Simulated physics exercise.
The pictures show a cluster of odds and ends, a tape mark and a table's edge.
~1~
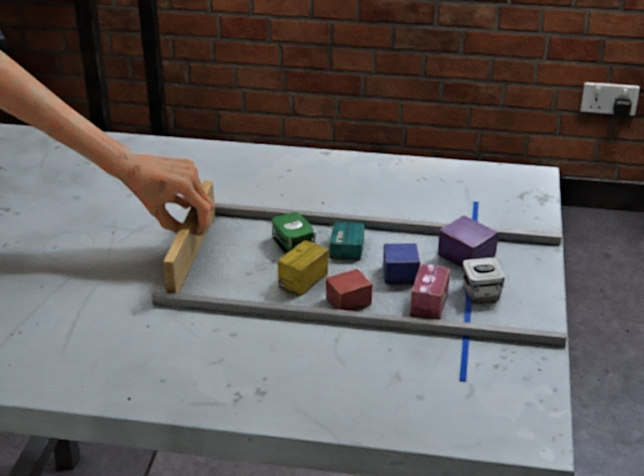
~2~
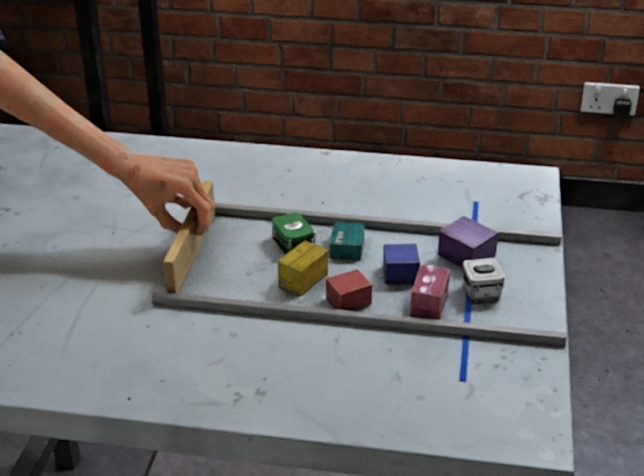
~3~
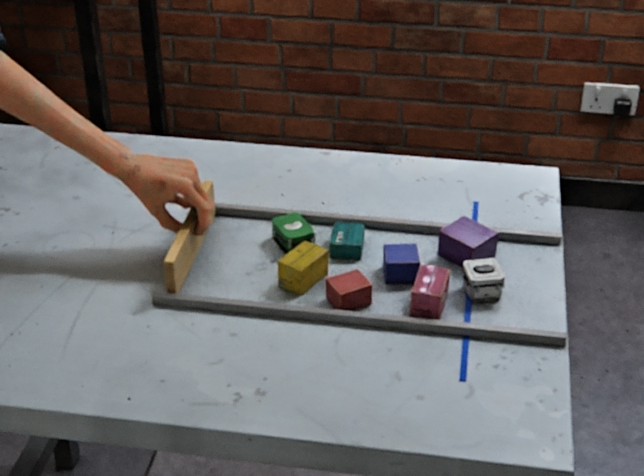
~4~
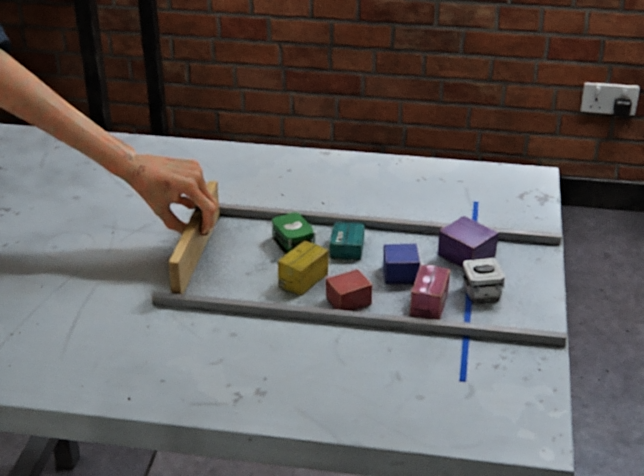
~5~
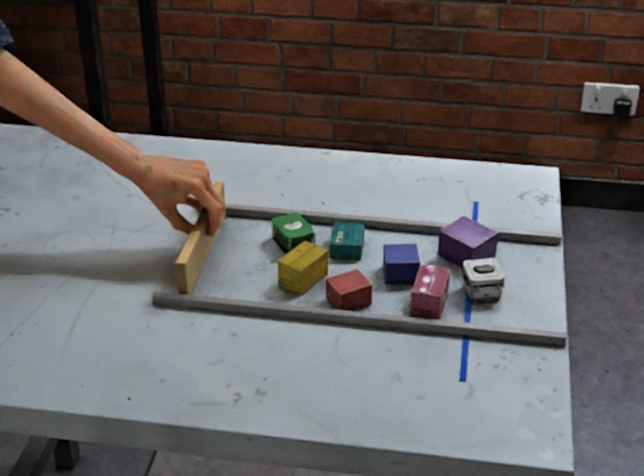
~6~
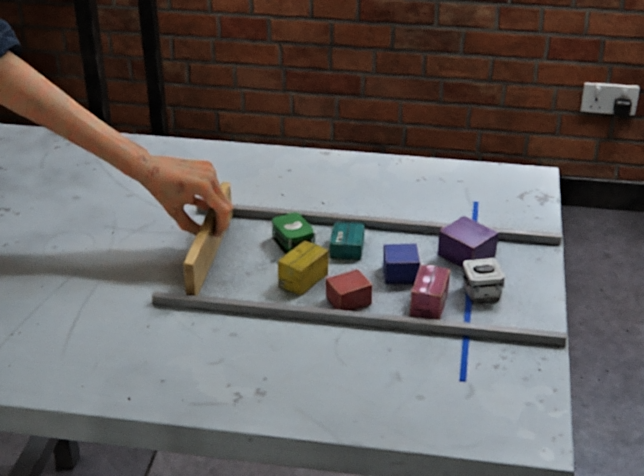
On a pale tabletop before a brick wall, a hand holds a wooden board upright between two rails, then slides it slightly right toward a cluster of coloured blocks and cases, which stay still near a strip of blue tape.
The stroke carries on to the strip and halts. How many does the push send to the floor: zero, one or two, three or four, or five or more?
In the end the number that fall off is zero.
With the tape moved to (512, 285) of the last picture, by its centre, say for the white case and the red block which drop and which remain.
The white case comes down; the red block stays on.
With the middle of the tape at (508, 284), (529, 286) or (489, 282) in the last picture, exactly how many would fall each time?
Try by try, 2, 5 and 2.
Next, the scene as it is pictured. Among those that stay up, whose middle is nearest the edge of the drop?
The purple block.
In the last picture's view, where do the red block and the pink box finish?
First (487, 312), then (522, 300).
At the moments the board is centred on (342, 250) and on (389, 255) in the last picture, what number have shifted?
The counts are 4 and 7.
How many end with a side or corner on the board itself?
The number is 3.
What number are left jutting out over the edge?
Overhanging: 2.
Early on, none off yet; white case at rest near (483, 281); purple block at rest near (468, 244); pink box at rest near (430, 293).
Finally, the number that fall off is zero.
